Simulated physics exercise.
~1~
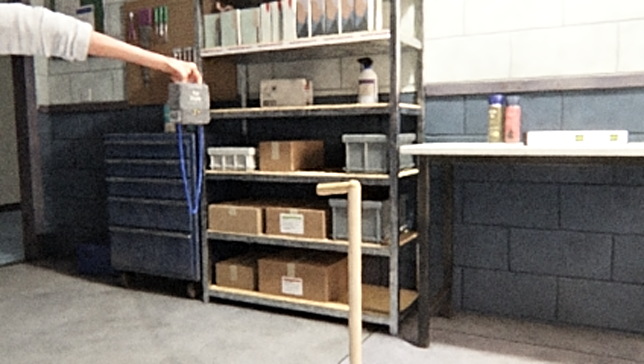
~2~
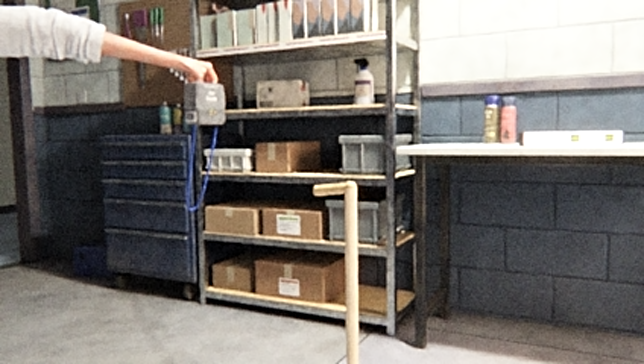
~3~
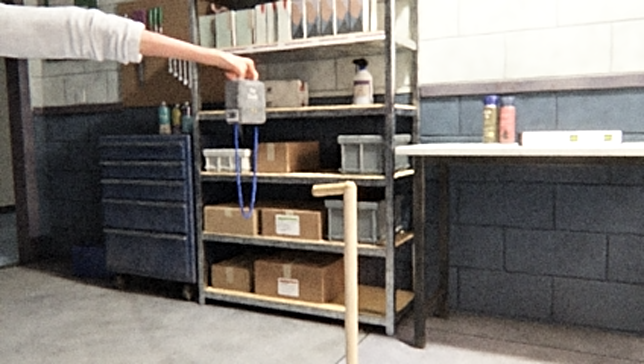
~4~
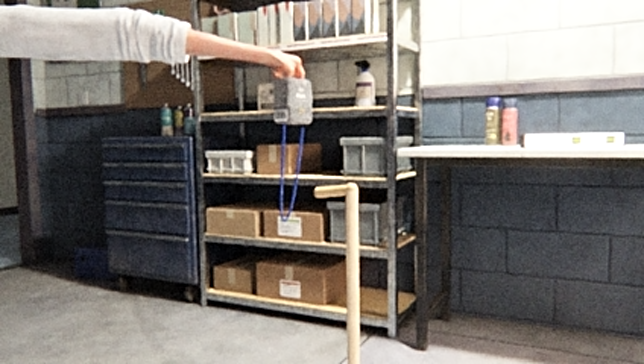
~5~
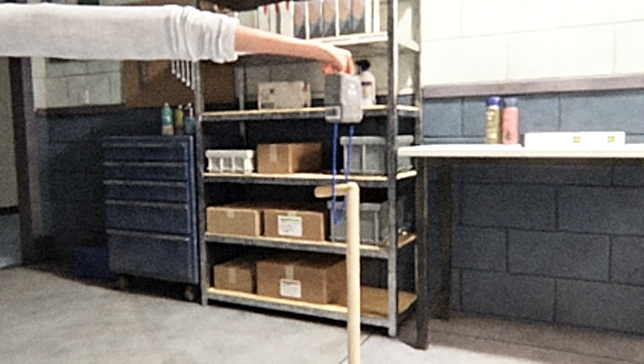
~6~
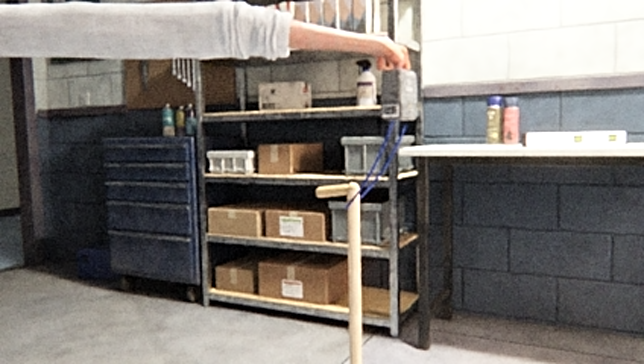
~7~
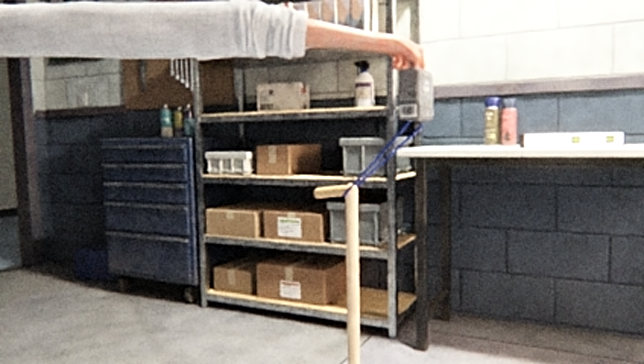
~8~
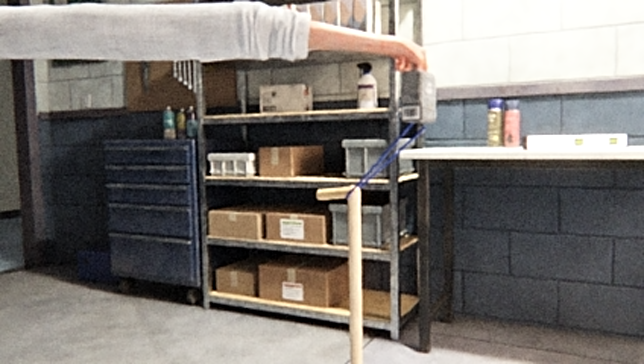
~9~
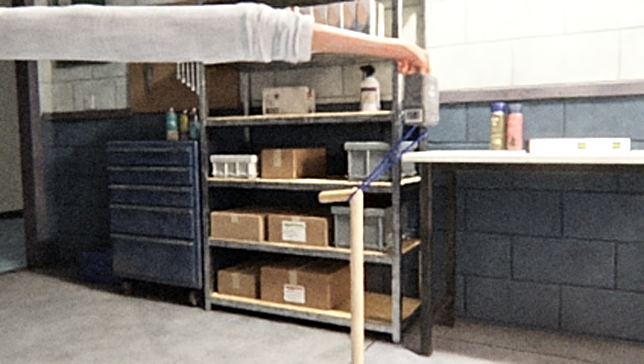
A grey pouch with a long blue loop hangs from the hand of an outstretched, pale-sleeved arm reaching in from the left. The slightly swaying view faces a workshop wall, with a dark blue drawer cabinet at left, metal shelves of cardboard boxes in the middle and a white-topped table at right. In front stands a pale wooden post with a short bar at its top. The hand carries the pouch rightward past the cabinet and shelves, then over the post. Beyond it, the trailing loop catches at the bar and pulls taut on a slant. The hand stops, still holding the snagged pouch.
